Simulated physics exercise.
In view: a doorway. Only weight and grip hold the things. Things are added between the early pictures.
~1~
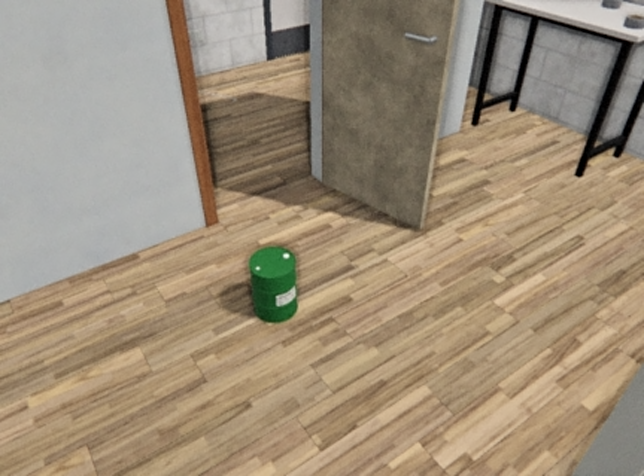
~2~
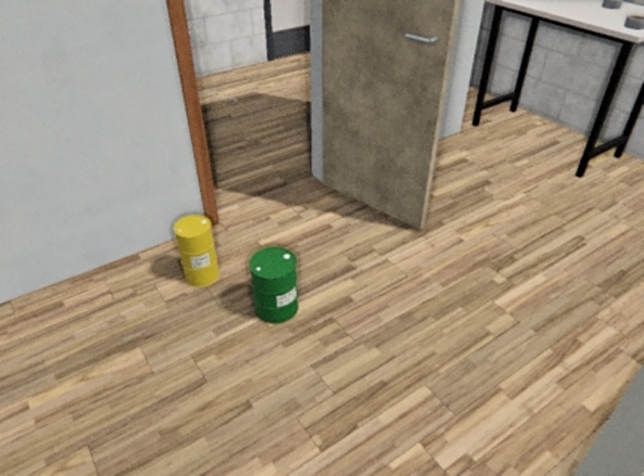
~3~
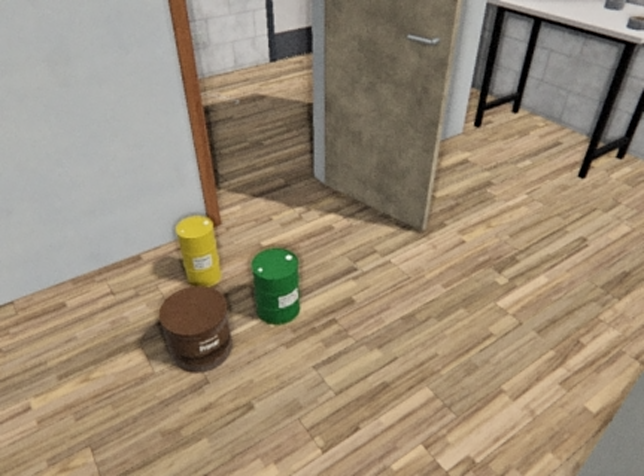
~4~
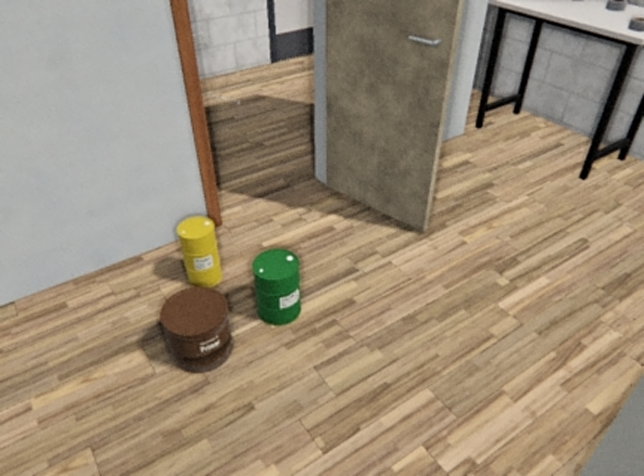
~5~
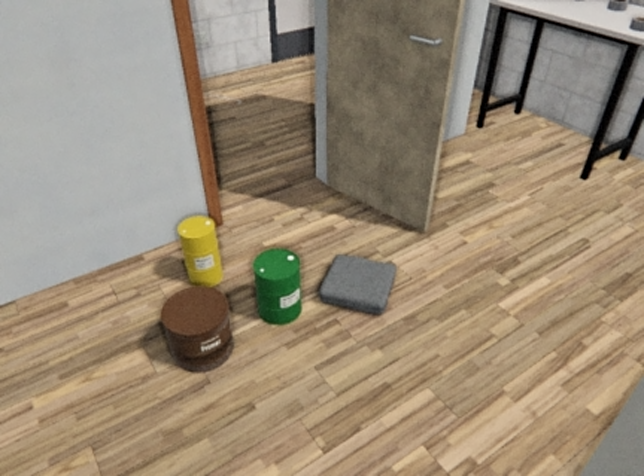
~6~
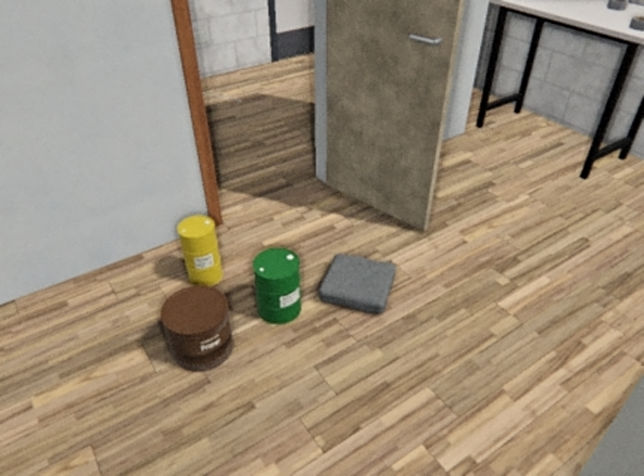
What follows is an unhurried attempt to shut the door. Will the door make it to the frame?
The door closes.
Then, 0.70 s later than the last frame, door 81° open.
Then, 1.30 s later than the last frame, door 48° open.
Then, 1.90 s later than the last frame, door 16° open.
When it is over, door 0° open; all 4 as before. End places, in pixels of the last picture, grey cushion near (358, 282).
